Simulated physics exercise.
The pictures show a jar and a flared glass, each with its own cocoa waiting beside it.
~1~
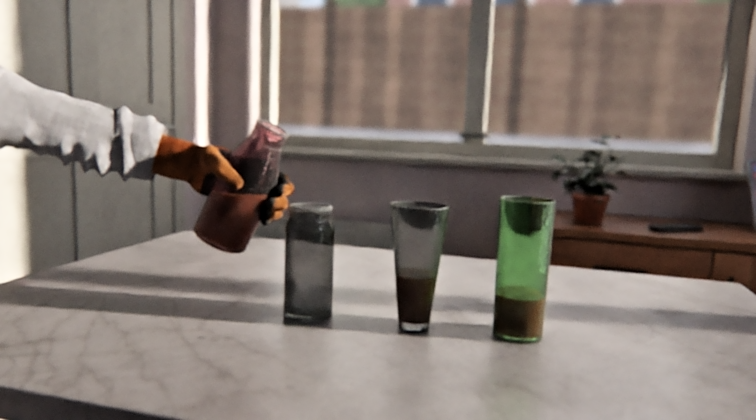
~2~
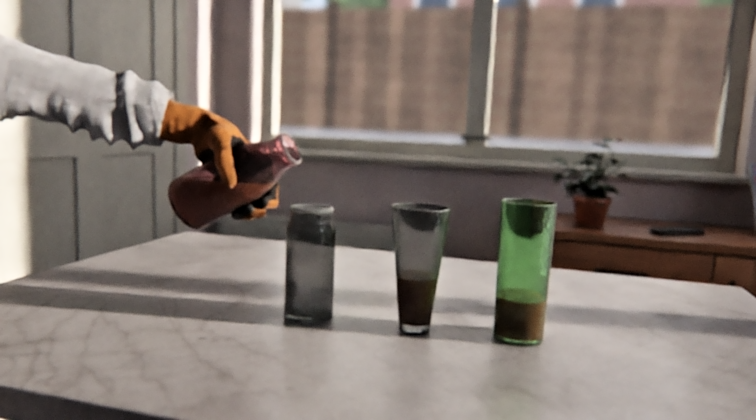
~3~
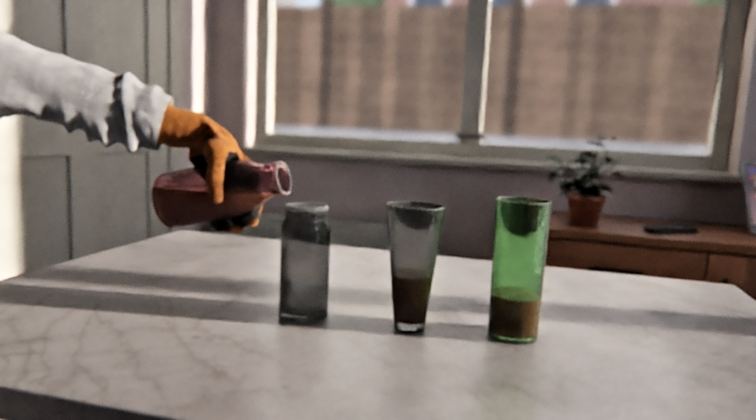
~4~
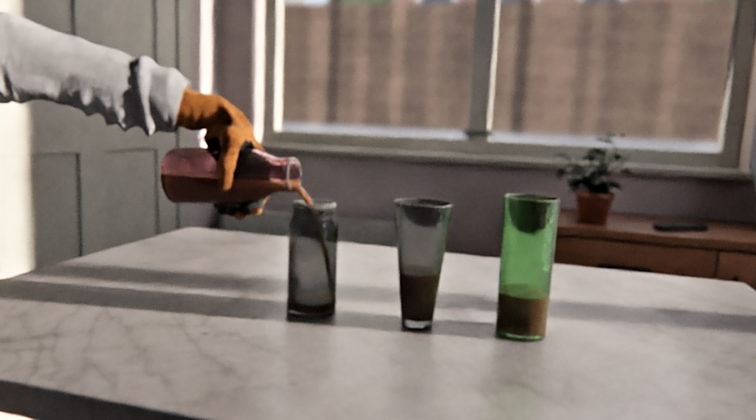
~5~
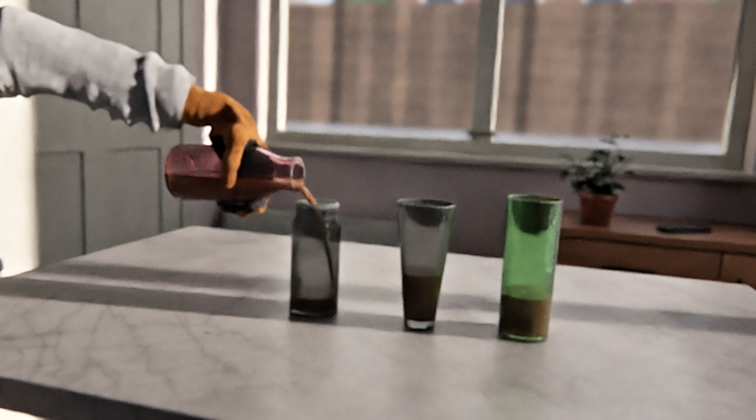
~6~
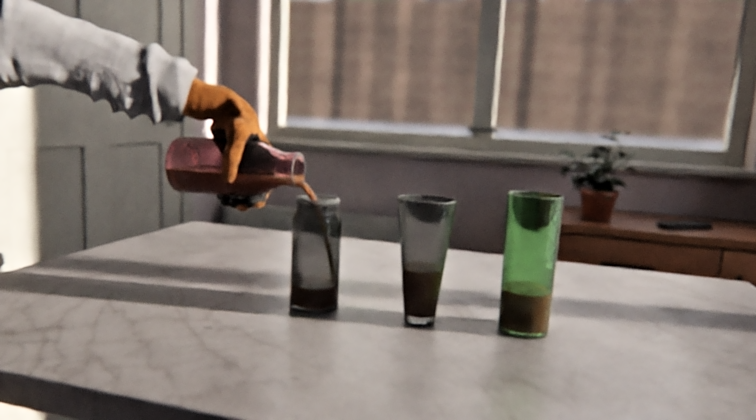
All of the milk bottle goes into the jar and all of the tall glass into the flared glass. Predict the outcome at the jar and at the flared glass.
The jar holds everything, the flared glass holds everything.
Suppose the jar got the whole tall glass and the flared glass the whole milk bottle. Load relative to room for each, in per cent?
The first comes to 30 per cent and the second to 120 per cent.
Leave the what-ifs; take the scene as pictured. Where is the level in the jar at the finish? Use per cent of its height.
I'd guess some 75 per cent.
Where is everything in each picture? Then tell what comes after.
In the first frame, a hand has the milk bottle; milk bottle (247, 182) tipped 25° with all of its load; tall glass (523, 266) about a quarter full; jar (309, 258) empty; flared glass (417, 262) about a third full.
In the second frame, the milk bottle is tipped; milk bottle (240, 176) tipped 60° with all of its load; jar (310, 259) empty.
In the third frame, the milk bottle is tipped; milk bottle (227, 189) tipped 75° with all of its load; jar (305, 257) empty.
In the fourth frame, the stream is running; milk bottle (237, 175) tipped 85° with nearly all of its load; jar nearly empty, surface at (312, 299).
In the fifth frame, the stream is running; milk bottle (240, 173) tipped 85° with about three quarters of its load; flared glass (423, 260) about a third full.
In the sixth frame, the stream is running; milk bottle (241, 168) tipped 90° with about three quarters of its load; tall glass about a quarter full, surface at (527, 289); jar about a quarter full, surface at (315, 282); flared glass about a third full, surface at (423, 268).
Shortly, the jar is about half full.
Then, the jar is about three quarters full.
At the finish, the jar is about three quarters full; the flared glass is about three quarters full.
